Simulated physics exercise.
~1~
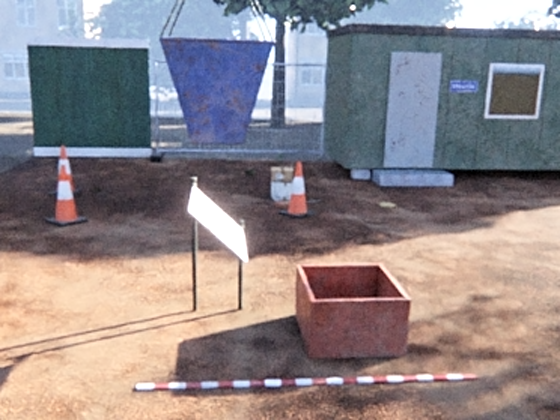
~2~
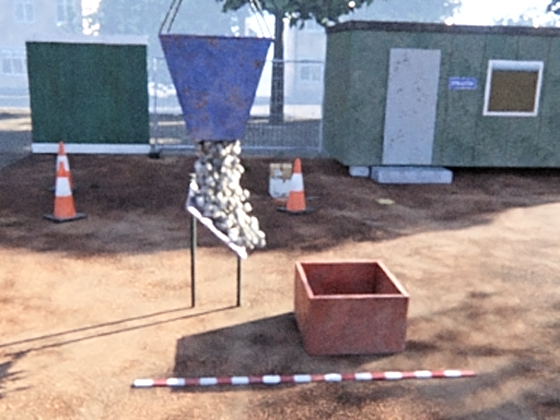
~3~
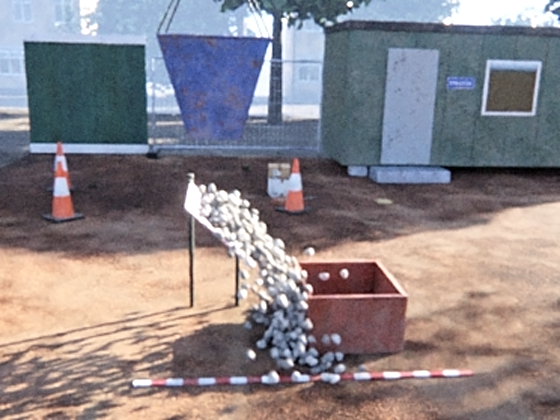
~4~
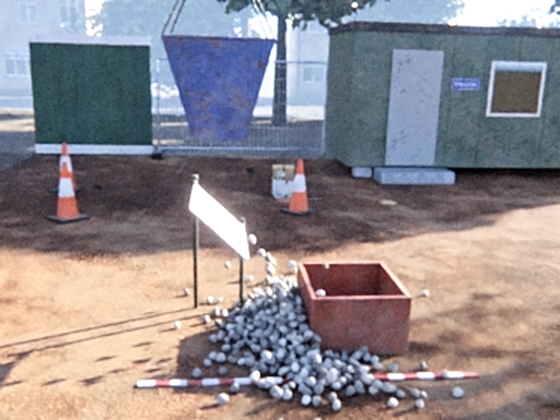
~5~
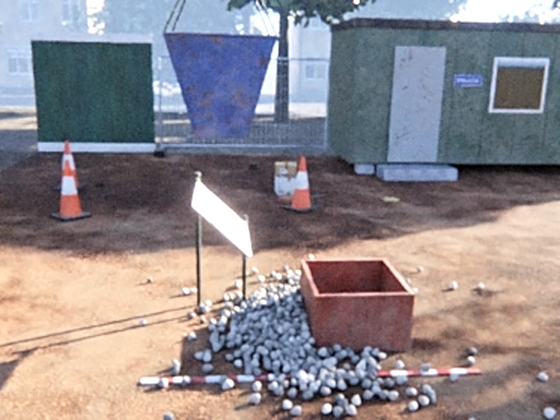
The clip shows a blue skip hanging above a tilted plate on a building site as pale round stones pour from its bottom and slide down to the right. Most pile up left of and in front of a reddish bin, covering part of a striped staff, while others scatter rightward.
